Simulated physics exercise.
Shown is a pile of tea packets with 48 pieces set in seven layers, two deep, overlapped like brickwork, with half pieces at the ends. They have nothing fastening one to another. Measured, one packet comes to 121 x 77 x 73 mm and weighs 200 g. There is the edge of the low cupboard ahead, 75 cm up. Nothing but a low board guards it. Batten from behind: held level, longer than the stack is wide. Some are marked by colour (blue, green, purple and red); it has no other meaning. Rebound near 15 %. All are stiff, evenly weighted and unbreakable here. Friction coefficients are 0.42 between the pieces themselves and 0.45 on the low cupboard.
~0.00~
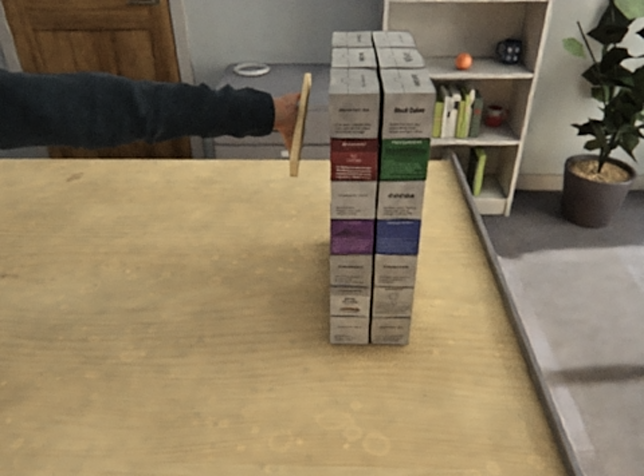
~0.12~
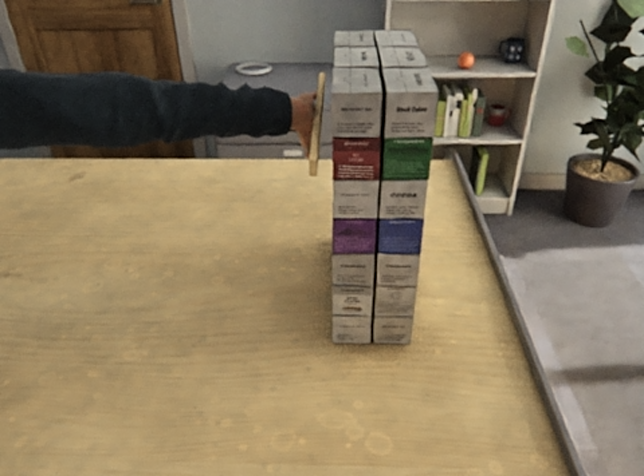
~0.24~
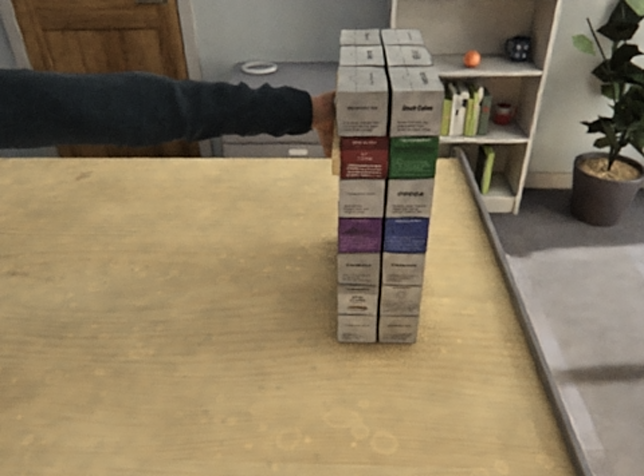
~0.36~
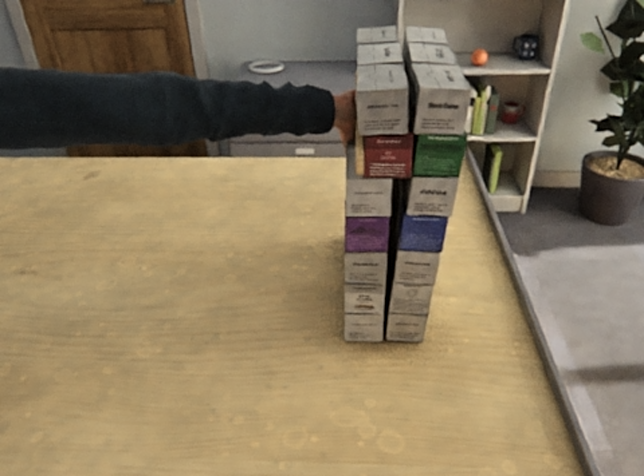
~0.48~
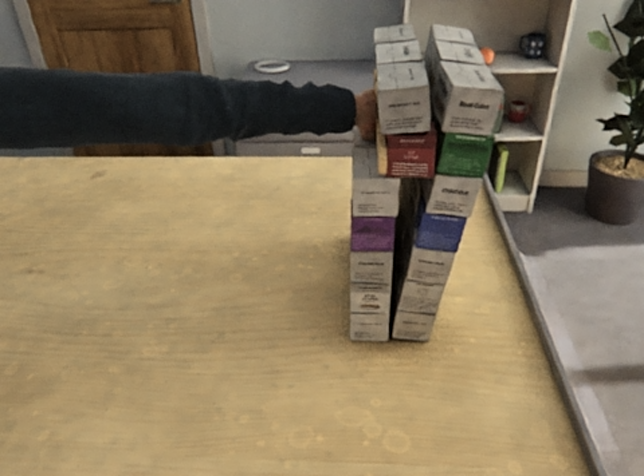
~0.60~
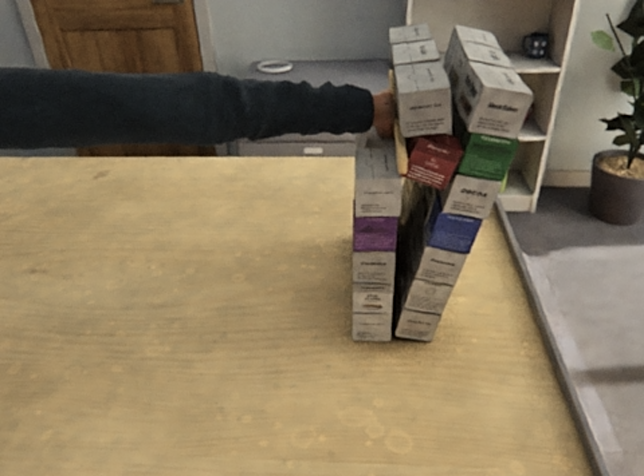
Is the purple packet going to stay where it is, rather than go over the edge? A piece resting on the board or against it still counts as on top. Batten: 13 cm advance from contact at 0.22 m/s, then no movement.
Yes, it keeps its place.
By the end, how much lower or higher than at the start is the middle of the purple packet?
About 0 cm lower.
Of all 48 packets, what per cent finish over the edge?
About 30 per cent.
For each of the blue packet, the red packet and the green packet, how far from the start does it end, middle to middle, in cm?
I'd estimate blue at 110 cm, red at 30 cm and green at 134 cm.
After 0.74 s, none of the 48 packets over the edge, 32 disturbed; purple packet unmoved; red packet 30° from how it stood, 9 cm lower.
After 0.88 s, none of the 48 packets over the edge, 32 disturbed; purple packet unmoved; blue packet 37° from how it stood, 32 mm lower.
After 1.04 s, none of the 48 packets over the edge, 32 disturbed; purple packet unmoved; blue packet 70° from how it stood, 19 cm lower.
After 1.30 s, 14 of the 48 packets over the edge; purple packet unmoved; blue packet on its side.
In the end (1.8 s), 14 of the 48 packets over the edge; purple packet unmoved; blue packet on its side; green packet on its side. From the last view, middles, purple packet near (374, 226).
